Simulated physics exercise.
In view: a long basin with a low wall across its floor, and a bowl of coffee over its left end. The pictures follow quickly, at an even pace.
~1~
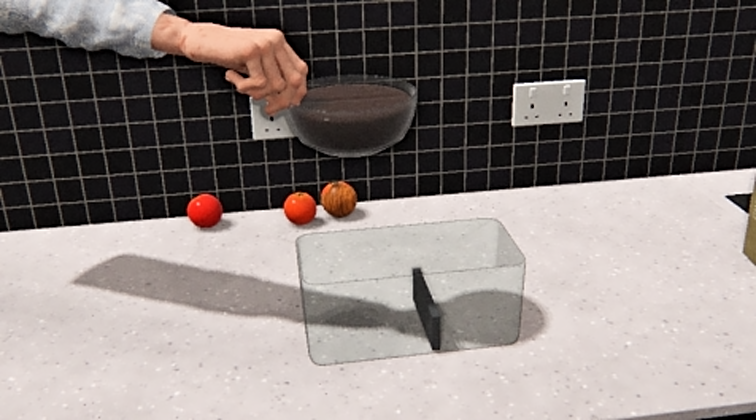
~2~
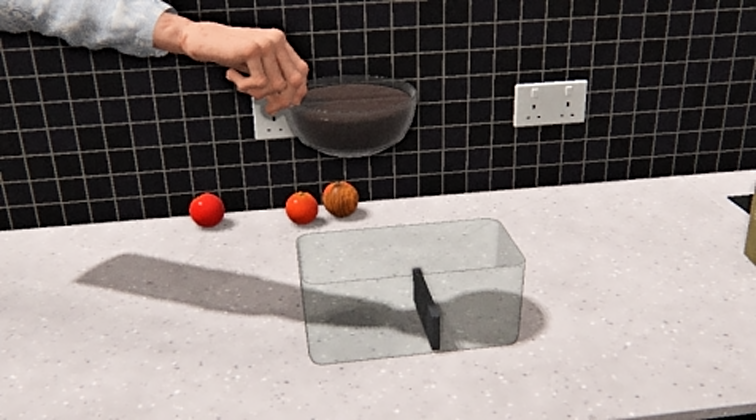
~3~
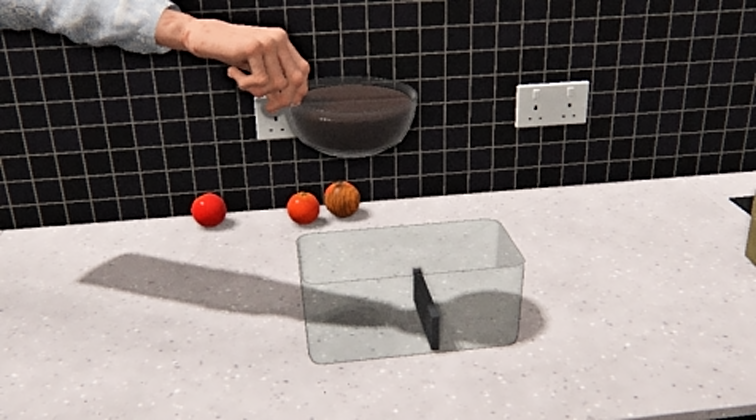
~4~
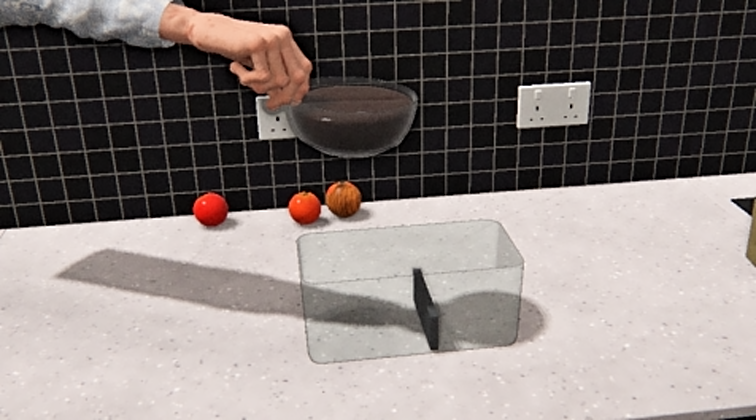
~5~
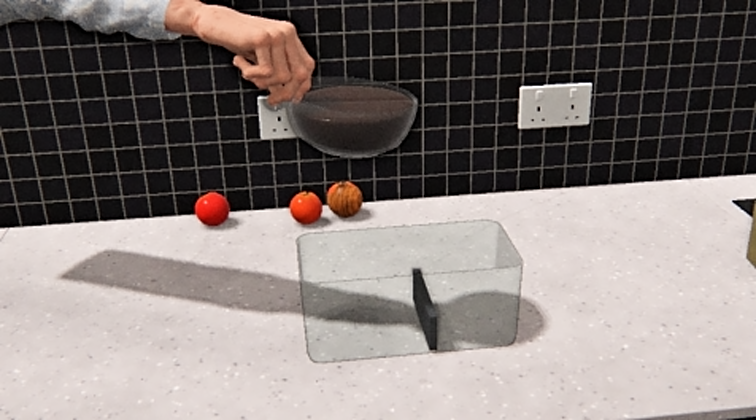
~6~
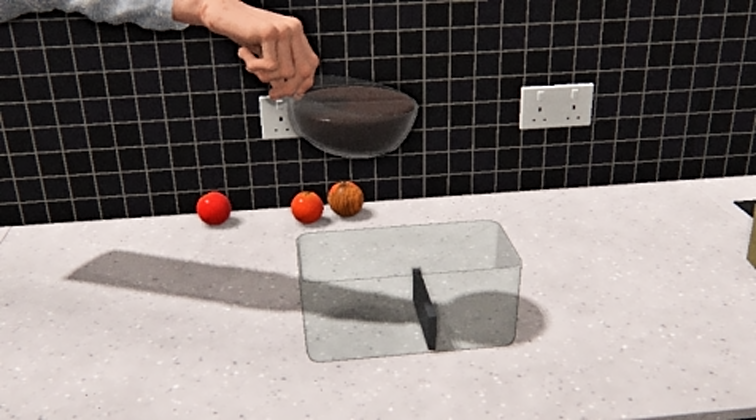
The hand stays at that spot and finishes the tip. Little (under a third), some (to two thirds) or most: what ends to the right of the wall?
In the end above two thirds is right of the wall.
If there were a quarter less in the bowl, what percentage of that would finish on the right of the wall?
About 85 per cent.
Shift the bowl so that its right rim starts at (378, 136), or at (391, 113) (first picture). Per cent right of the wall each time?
Near 60 % and 75 %.
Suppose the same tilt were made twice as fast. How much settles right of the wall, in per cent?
It comes to 70 per cent or so.
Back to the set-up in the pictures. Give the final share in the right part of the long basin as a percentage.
It comes to 80 per cent or so.
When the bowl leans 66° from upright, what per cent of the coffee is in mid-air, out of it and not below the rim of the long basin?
Some 40 per cent.
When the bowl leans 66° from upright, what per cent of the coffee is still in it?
Some 35 per cent.
A moment on, the bowl is tipped part way and 33 per cent is still to pour, 1 is left of the wall and 25 right of it.
Next, the bowl is tipped right over and 1 per cent is still to pour, 14 is left of the wall and 79 right of it.
Then the bowl is tipped right over and 0 per cent is still to pour, 20 is left of the wall and 79 right of it.
Later the bowl is tipped right over and 0 per cent is still to pour, 20 is left of the wall and 79 right of it.
Finally, 20 per cent lies left of the wall, 79 right of it and 1 outside.
